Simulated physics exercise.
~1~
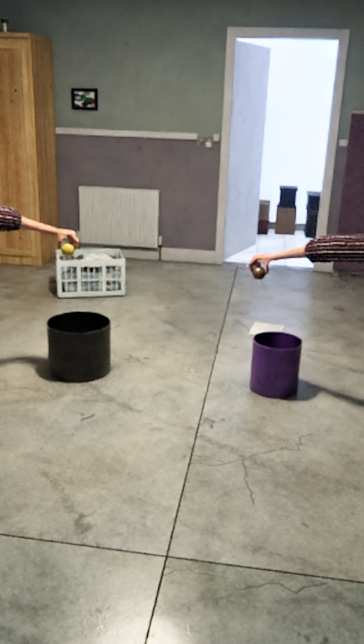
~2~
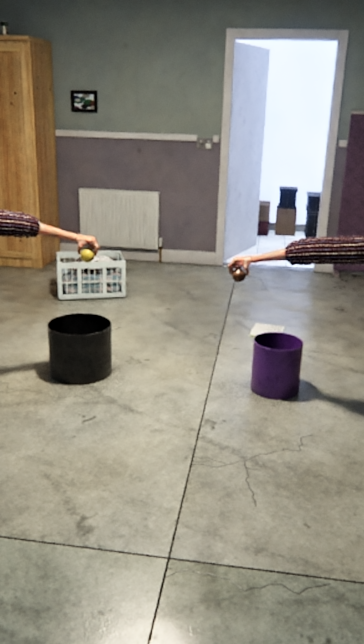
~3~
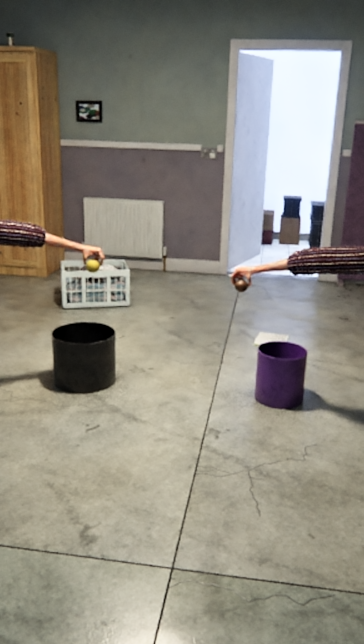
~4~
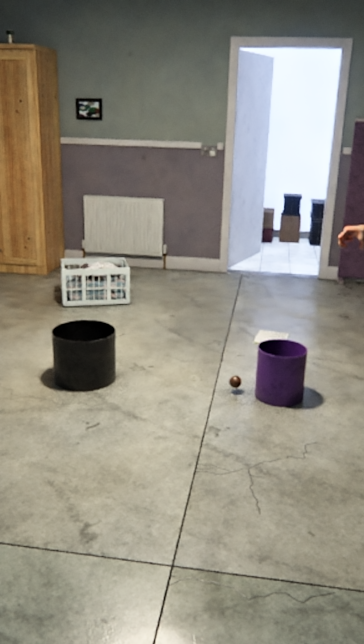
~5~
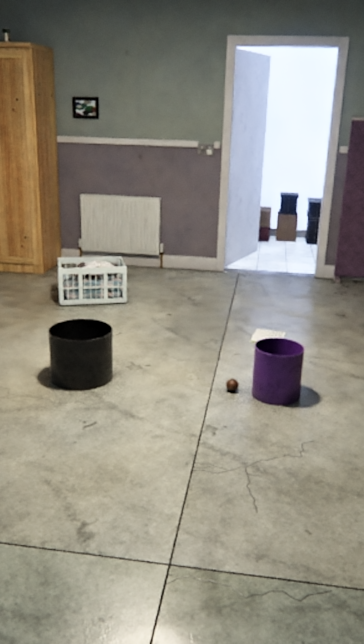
Two arms in dark patterned sleeves reach in from either side of a room with a grey concrete floor, seen from the front by a slightly swaying camera. The left hand holds a yellow apple above a black bin, and the right holds a brown onion near a purple bucket, with a white crate, a radiator and an open doorway behind. The apple shifts a little right and the onion a little left. Both hands let go and draw away. The apple disappears into the black bin, while the onion lands on the floor, just left of the purple bucket, and stays there.
